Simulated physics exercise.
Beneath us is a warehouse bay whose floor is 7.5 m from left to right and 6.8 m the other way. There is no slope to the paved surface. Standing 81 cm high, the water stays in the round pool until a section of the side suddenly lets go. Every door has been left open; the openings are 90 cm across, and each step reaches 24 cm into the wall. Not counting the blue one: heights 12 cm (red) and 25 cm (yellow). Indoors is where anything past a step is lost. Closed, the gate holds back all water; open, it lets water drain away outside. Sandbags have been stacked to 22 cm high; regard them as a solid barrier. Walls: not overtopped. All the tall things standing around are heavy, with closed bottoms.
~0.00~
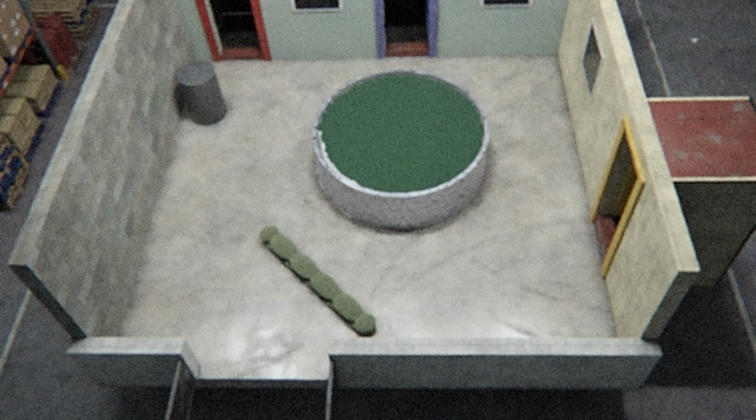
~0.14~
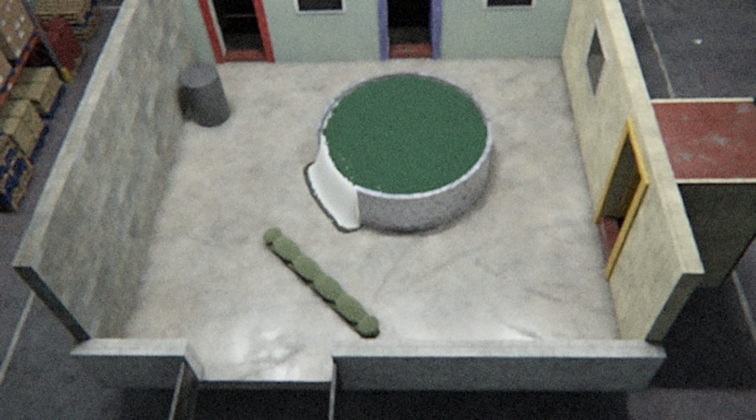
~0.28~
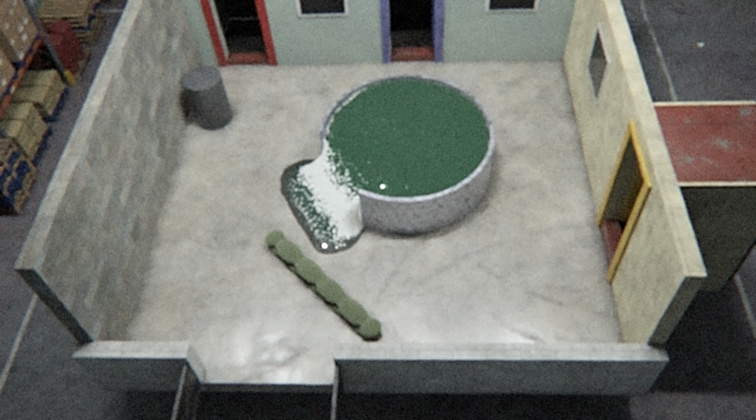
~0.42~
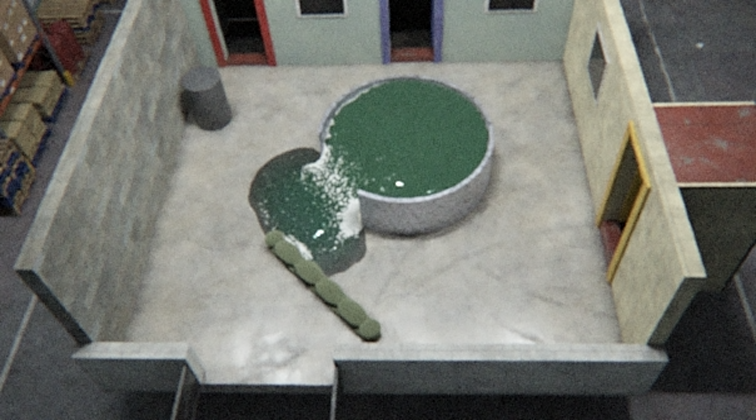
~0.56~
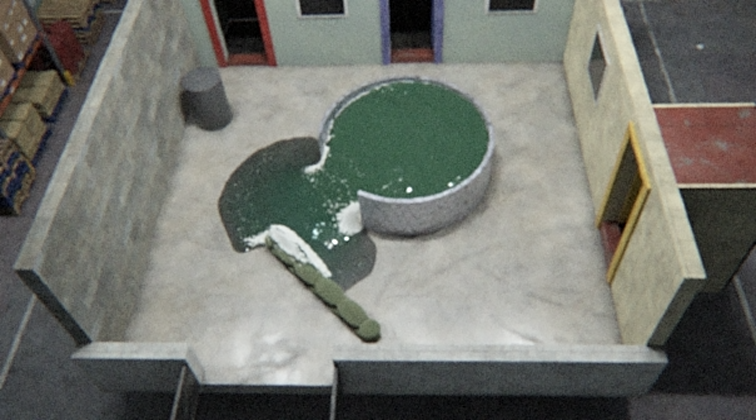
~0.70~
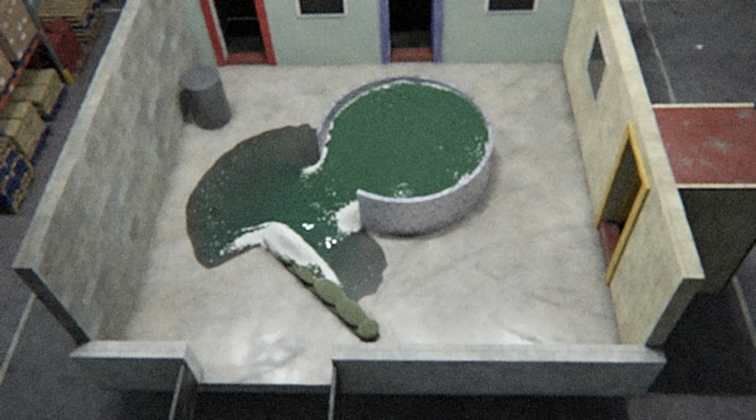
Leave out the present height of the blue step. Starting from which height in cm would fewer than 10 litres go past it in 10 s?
From roughly 7.5 cm upwards.
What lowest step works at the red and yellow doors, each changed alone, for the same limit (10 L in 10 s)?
Roughly 12.5 cm for the red door and roughly 8.5 cm for the yellow door.
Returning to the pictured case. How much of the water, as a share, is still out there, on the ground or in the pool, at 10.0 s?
Remaining share: Around 84 %.
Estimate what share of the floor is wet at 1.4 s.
Around 30 per cent of the floor.
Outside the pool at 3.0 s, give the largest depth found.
46 cm.
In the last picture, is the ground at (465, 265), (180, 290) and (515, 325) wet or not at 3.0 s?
Okay, in order that's got wet, got wet and finally got wet.
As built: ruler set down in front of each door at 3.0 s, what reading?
Door by door in cm - red 6, yellow 0, blue 0.
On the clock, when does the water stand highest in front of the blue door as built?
The level tops out around 6.5 s.
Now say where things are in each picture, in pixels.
In the first frame, still water, 81 cm deep, in the round pool at (400, 131); the blue door at (407, 17) is dry.
In the second frame, the gap is at (332, 185), the front 0.3 m out at (342, 229); the back of the round pool holds 81 cm.
In the third frame, water pours out at (334, 190) and has run 0.8 m, to (325, 249); about 11 cm deep outside, 81 cm at the back.
In the fourth frame, the gap is at (334, 192), the front 1.3 m out at (254, 202); the back of the round pool holds 81 cm.
In the fifth frame, the front is at (223, 205), 1.9 m from the gap at (334, 192); 4.8 m2 of floor is wet, 81 cm left at the back.
In the sixth frame, water pours out at (333, 191) and has run 2.5 m, to (200, 255); about 6 cm deep outside, 80 cm at the back; 2.9 m in a straight line remain to the blue door at (411, 22).
After 1.4 s water covers 30 % of the floor, deepest (52 cm) near (298, 247); it has not reached the blue door.
After 3.0 s water covers 55 % of the floor, deepest (46 cm) near (118, 355); it has not reached the blue door.
After 10.0 s water covers 95 % of the floor, deepest (18 cm) near (462, 83); 8 cm at the blue door, 0 litres in over its 18 cm step.
At the blue door as built, the water arrived by 4.8 s and peaked near 10 cm at 6.4 s.
With a step of 6.5 cm, 19 litres would have come in within the 10 s; with 8.5 cm, 5 litres. So under 10 litres takes about 7.5 cm.
